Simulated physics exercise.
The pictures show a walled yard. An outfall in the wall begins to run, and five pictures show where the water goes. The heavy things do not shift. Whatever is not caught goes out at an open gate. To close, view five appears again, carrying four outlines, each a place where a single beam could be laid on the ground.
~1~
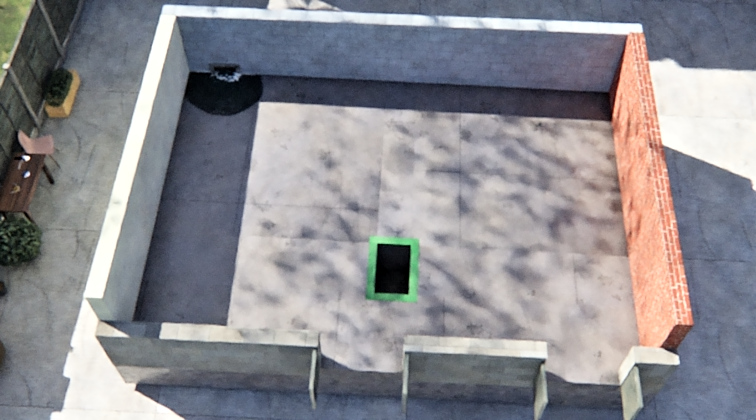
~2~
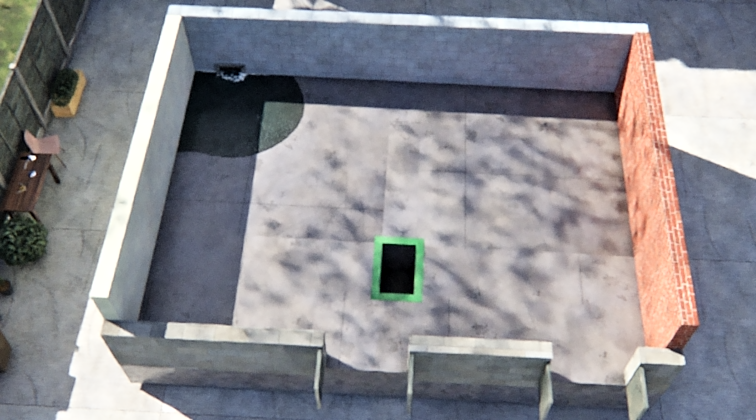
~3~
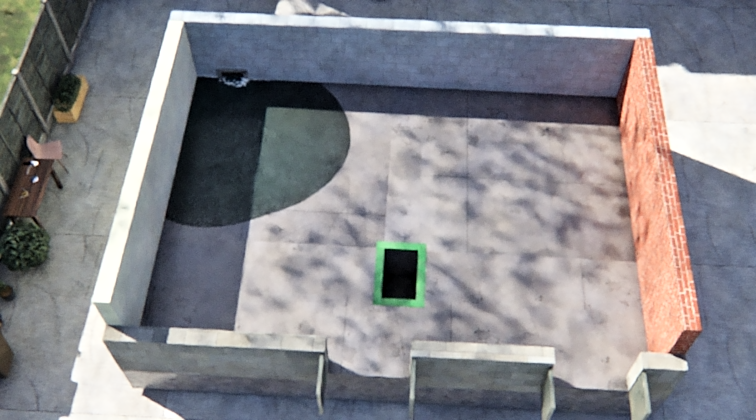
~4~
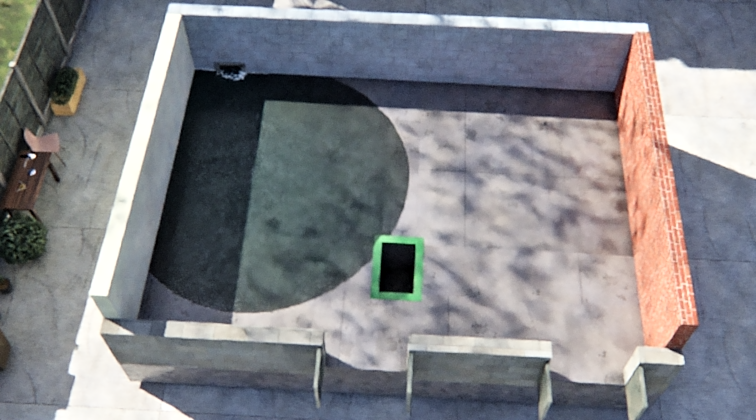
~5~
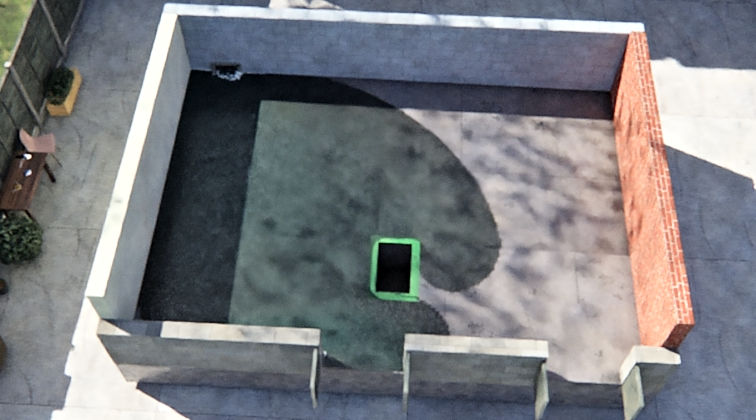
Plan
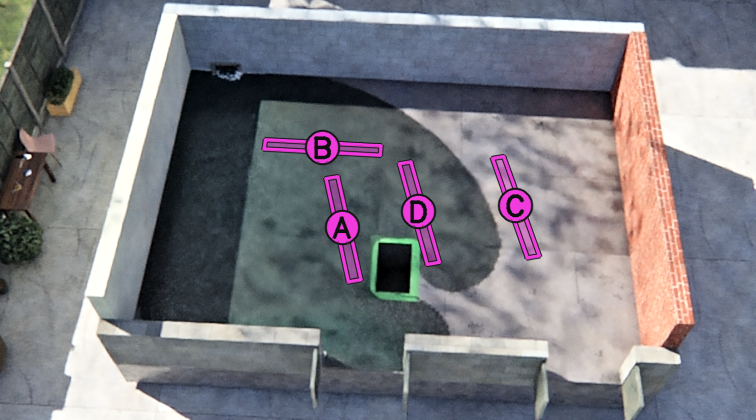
Dark water spreads from the top left corner across the walled yard, reaching the green drain pit.
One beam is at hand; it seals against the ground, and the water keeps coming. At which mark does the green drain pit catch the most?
I would pick position D.
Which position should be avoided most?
It is A.
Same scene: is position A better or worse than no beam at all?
Position A is worse.
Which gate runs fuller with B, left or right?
The right gate.
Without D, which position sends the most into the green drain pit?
That is position C.
In magenta, A from (331, 177) to (354, 280); B from (264, 144) to (380, 150); C from (498, 157) to (533, 256); D from (405, 162) to (433, 263).
If A is chosen, about 6 % of the stream goes into the green drain pit, about 93 % out by the gates.
If B is chosen, about 18 % of the stream goes into the green drain pit, about 82 % out by the gates.
If C is chosen, about 27 % of the stream goes into the green drain pit, about 72 % out by the gates.
If D is chosen, about 40 % of the stream goes into the green drain pit, about 60 % out by the gates.
